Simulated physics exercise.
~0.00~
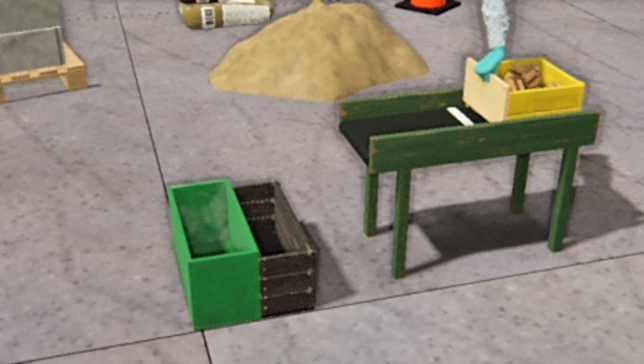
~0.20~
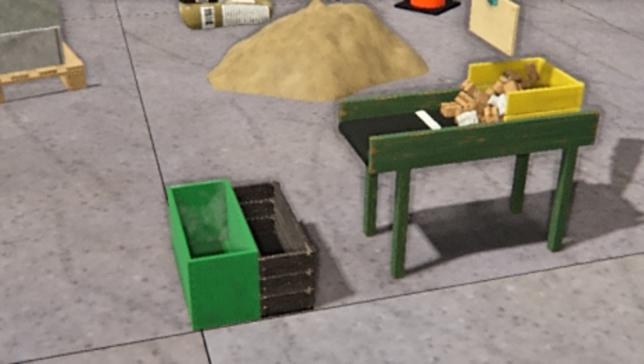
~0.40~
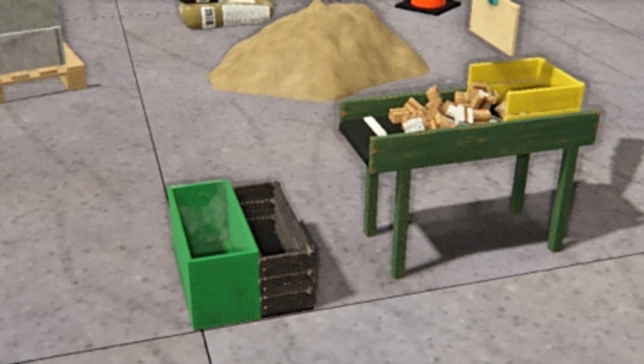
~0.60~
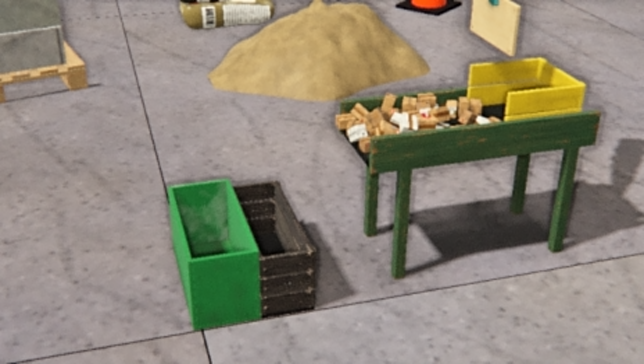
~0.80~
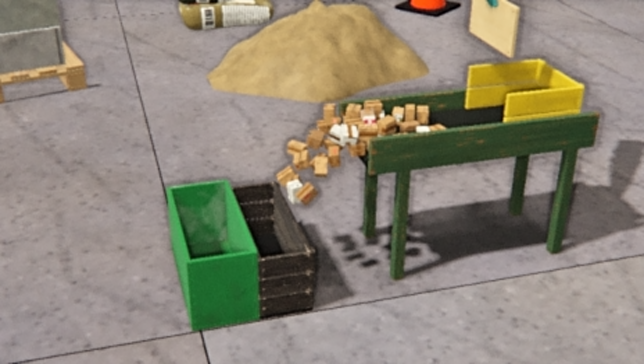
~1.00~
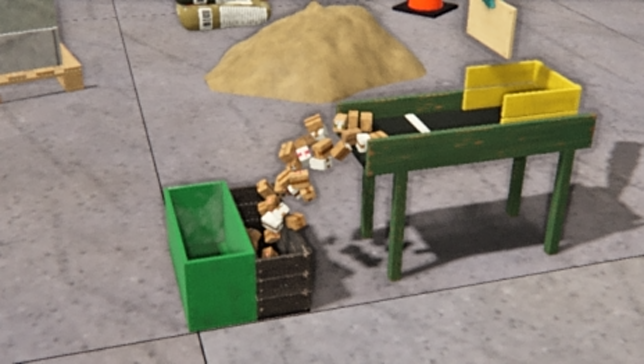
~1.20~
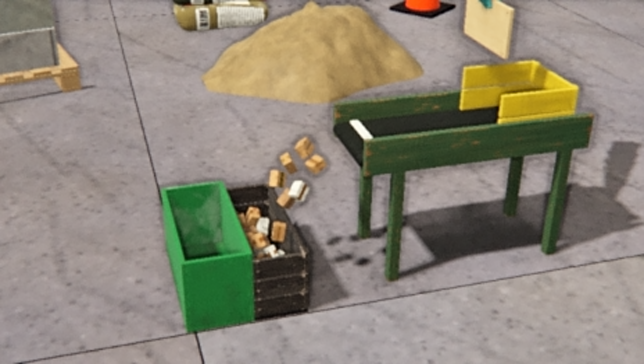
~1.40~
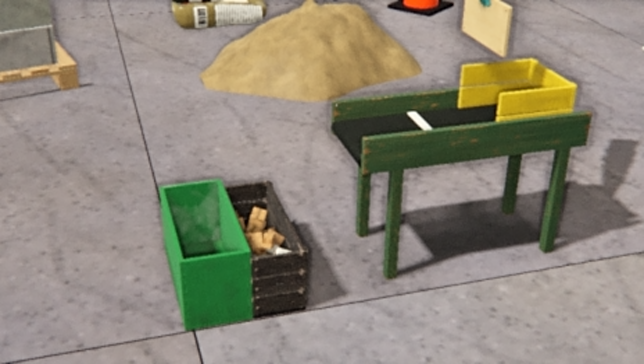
The footage shows a gate lifting from a yellow pen on a green-sided conveyor, and a heap of small brown and white parcels riding left along the belt, then tumbling off its end into the black tote beside a green bin, which stays empty.
